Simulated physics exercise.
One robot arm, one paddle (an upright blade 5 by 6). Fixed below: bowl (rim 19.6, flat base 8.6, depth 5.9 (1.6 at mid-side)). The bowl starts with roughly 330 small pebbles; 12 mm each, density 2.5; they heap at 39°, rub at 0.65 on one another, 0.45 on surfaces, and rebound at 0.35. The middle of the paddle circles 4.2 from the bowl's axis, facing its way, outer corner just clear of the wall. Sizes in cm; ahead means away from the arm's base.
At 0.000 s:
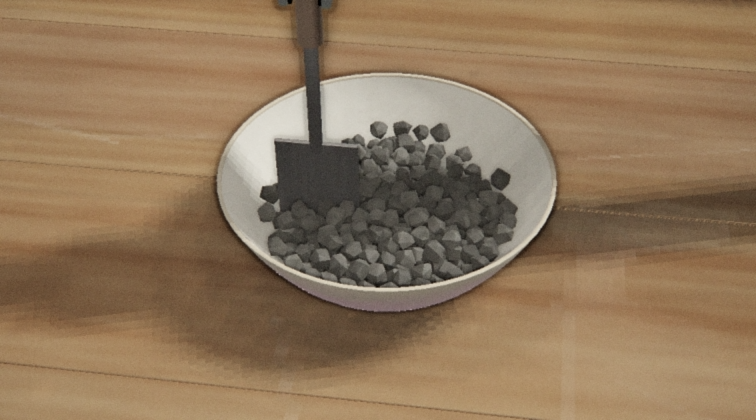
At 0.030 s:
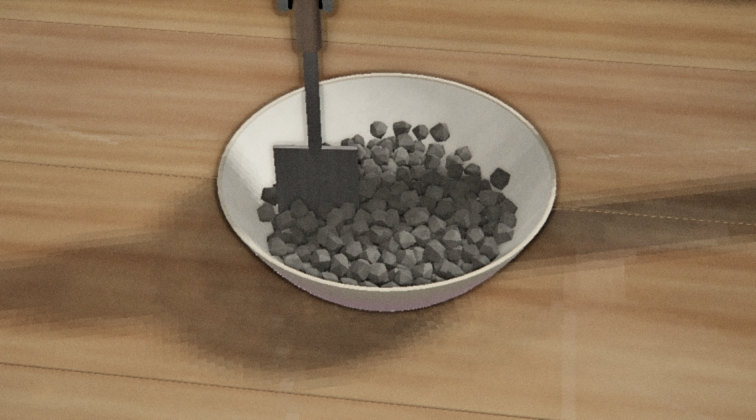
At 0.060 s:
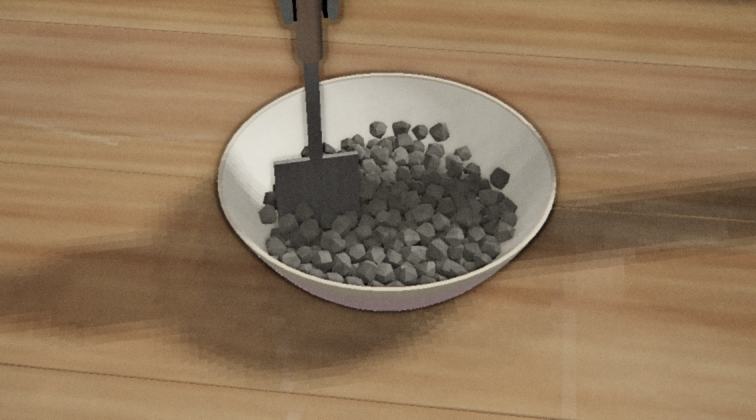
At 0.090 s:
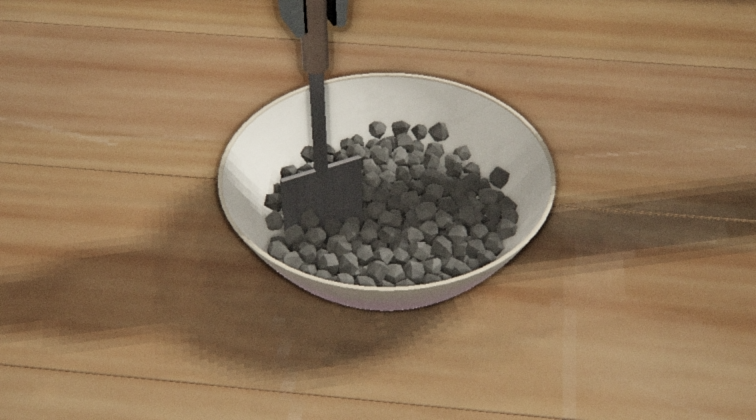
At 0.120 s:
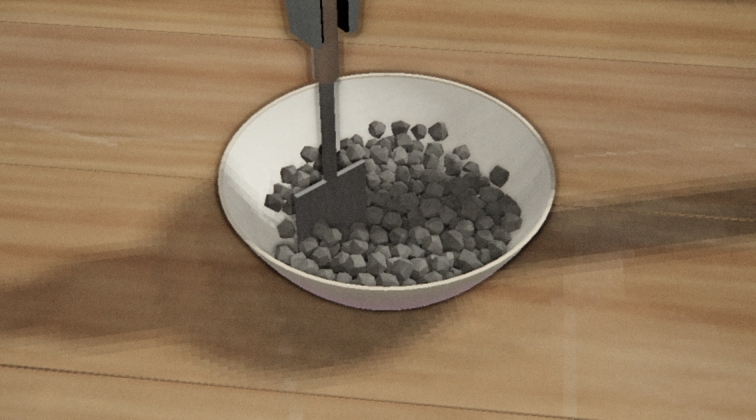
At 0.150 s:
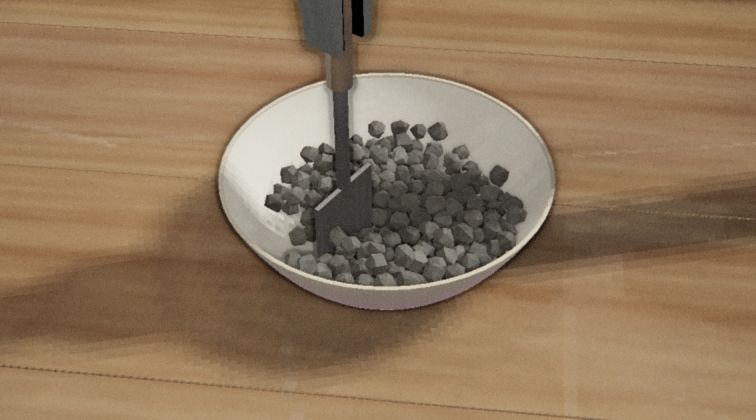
In a white bowl on a wooden surface, a gripped paddle turns and pushes through gray pebbles.
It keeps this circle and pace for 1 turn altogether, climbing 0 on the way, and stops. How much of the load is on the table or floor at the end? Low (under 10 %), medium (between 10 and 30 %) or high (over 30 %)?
Share on the table or floor: Medium (between 10 and 30 %).
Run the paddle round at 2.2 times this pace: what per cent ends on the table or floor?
About 45 per cent.
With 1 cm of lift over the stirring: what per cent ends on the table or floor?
About 10 per cent.
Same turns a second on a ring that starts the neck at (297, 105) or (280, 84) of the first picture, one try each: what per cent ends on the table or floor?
Some 20 and 5 per cent.
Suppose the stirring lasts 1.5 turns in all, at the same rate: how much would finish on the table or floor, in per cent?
It would be near 30 per cent.
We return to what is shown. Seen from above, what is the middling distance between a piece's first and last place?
Some 9 cm.
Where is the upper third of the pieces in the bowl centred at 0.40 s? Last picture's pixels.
Near (483, 147).
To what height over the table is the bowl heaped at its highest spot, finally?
About 7.5 cm.
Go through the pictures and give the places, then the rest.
The first picture shows the paddle neck at (315, 122), 0° round; upper third of the load around (388, 204), from x 265 to 510, top at y 130; 333 in the bowl.
The second picture shows the paddle neck at (314, 126), 5° round; upper third of the load around (388, 209), from x 265 to 510, top at y 130.
The third picture shows the paddle neck at (315, 137), 19° round; upper third of the load around (384, 218), from x 270 to 510, top at y 130.
The fourth picture shows the paddle neck at (320, 148), 33° round; upper third of the load around (386, 228), from x 275 to 510, top at y 130.
The fifth picture shows the paddle neck at (329, 157), 47° round; upper third of the load around (400, 232), from x 275 to 515, top at y 130.
The sixth picture shows the paddle neck at (343, 165), 61° round; upper third of the load around (412, 237), from x 275 to 515, top at y 130; 333 in the bowl.
After 0.40 s, 177° round, highest piece 8 above the table; 317 in the bowl, 7 on the table or floor, 9 in flight or on the tool.
After 0.65 s, 293° round, highest piece 8 above the table; 288 in the bowl, 36 on the table or floor, 9 in flight or on the tool.
After 0.97 s, 0° round, highest piece 7 above the table; 274 in the bowl, 59 on the table or floor.
After 1.67 s, 0° round, highest piece 7 above the table; 274 in the bowl, 59 on the table or floor.
In the end, 274 in the bowl, 59 on the table or floor. That is 18 % on the table or floor.
